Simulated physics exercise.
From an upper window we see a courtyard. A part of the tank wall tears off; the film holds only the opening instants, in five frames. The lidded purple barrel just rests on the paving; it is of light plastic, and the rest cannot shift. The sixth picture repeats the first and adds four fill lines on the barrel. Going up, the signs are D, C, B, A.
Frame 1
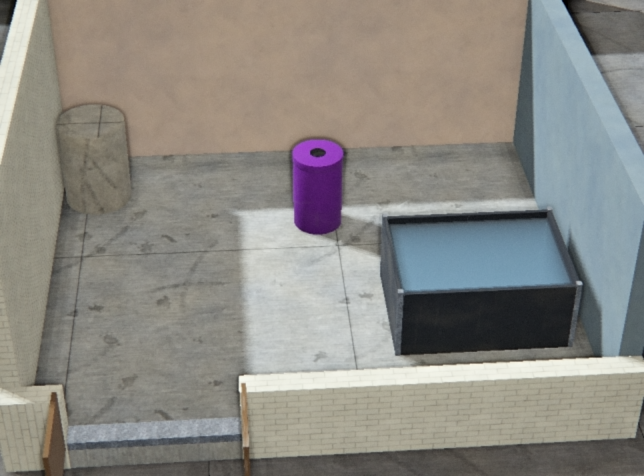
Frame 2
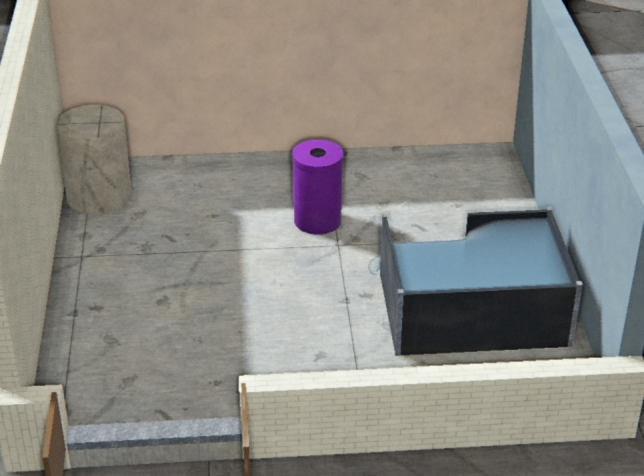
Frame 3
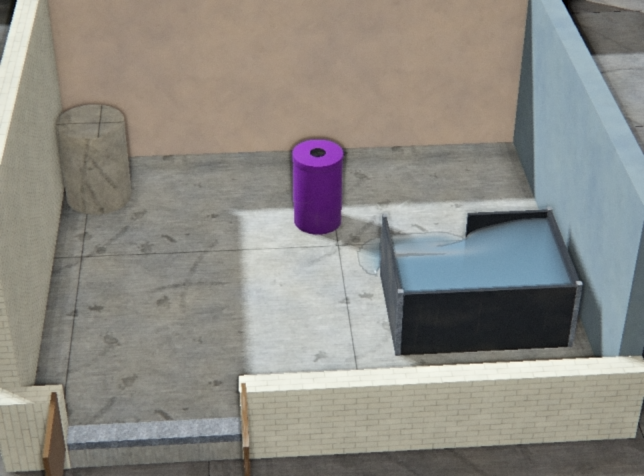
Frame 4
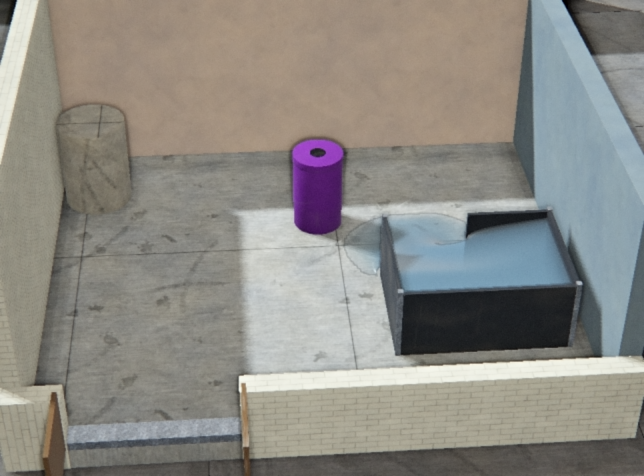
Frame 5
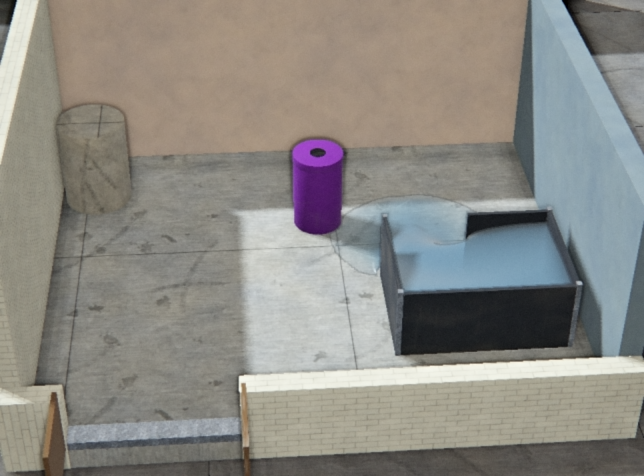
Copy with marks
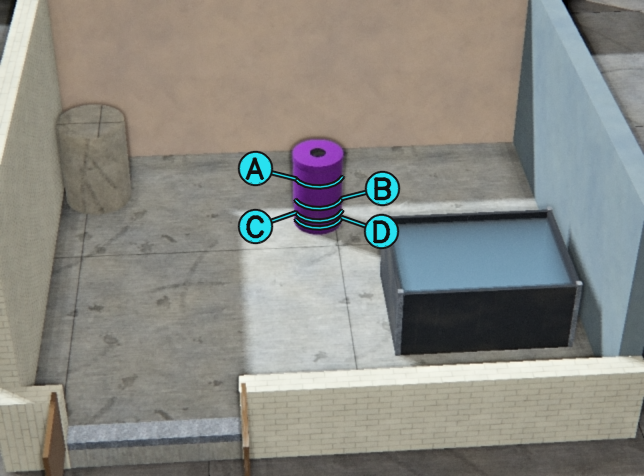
Water dropped a little in the dark tank as a section of its back side opened, then poured out behind it and spread across the courtyard floor toward the purple barrel, which stood still.
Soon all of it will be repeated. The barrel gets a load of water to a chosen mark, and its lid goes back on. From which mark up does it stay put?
Mark B.
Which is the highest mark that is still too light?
Mark C.
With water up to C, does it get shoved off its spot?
Yes, that goes wrong.
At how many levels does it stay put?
Two.
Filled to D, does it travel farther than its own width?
Yes.
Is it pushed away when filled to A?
No, not at all.
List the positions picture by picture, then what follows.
Lid of the purple barrel at (318, 153); tank full, its middle at (478, 256); open gate at (151, 384), in the first frame.
Water covers 1 % of the ground, mostly out of sight from here, in the second frame.
In the third frame, 3 % of the ground wet, in view closest to the barrel at (371, 249).
In the fourth frame, 6 % of the ground wet, in view closest to the barrel at (352, 238).
Lid of the purple barrel at (318, 153); 9 % of the ground wet, in view closest to the barrel at (344, 223), in the fifth frame.
On the marked copy, A at (320, 186); B at (320, 208); C at (320, 221); D at (320, 227); from the bottom up D, C, B, A.
With A, it does not move.
With B, it does not move.
With C, it is pushed about its own width away.
With D, it is pushed about 3 times its own width away.
